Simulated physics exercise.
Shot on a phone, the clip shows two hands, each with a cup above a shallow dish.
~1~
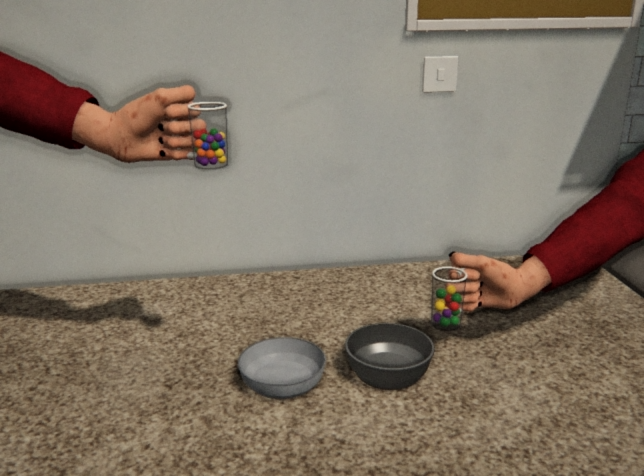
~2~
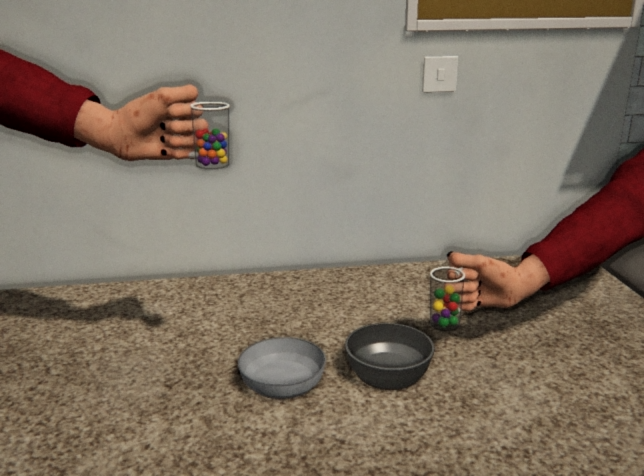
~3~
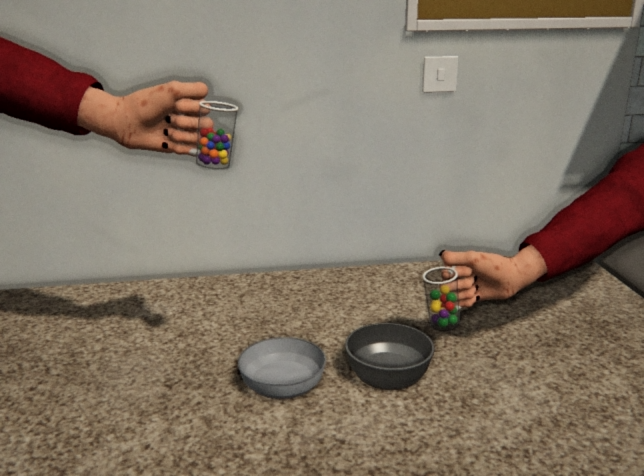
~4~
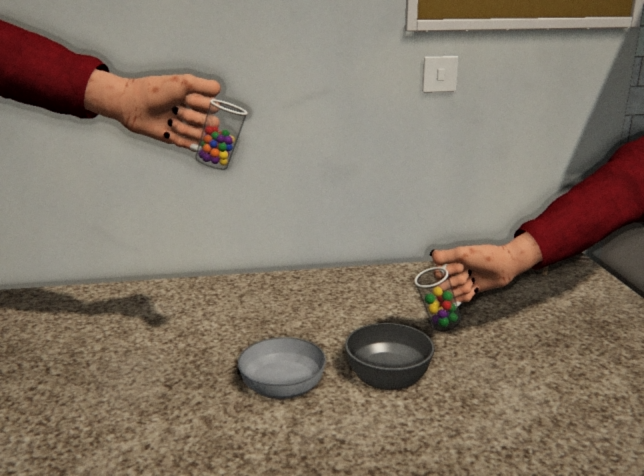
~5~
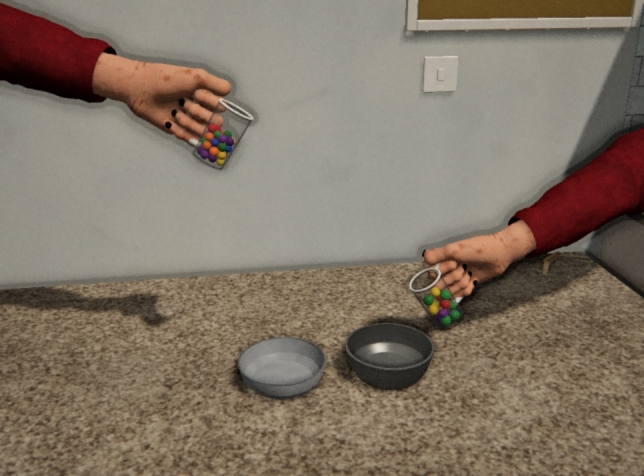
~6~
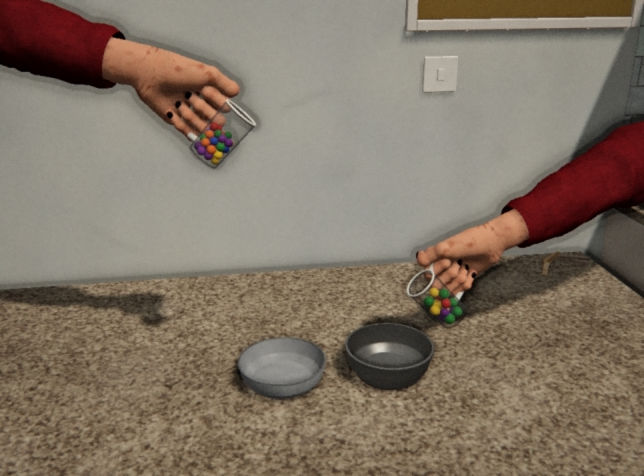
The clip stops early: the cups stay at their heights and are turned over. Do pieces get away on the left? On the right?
Left dish: I'd bet something lands outside it, right: I'd bet nothing lands outside it.
Then, 0.24 s past the last view, left, all still in the cup; right, all still in the cup.
Then, 0.56 s past the last view, left, all still in the cup; right, all still in the cup.
Then, 0.89 s past the last view, left, about half still in the cup, about half in the air; right, about half still in the cup, about a third in the dish, a small part in the air.
Finally, left, about a third in the dish, about two thirds outside the dish; right, all in the dish, none outside the dish.
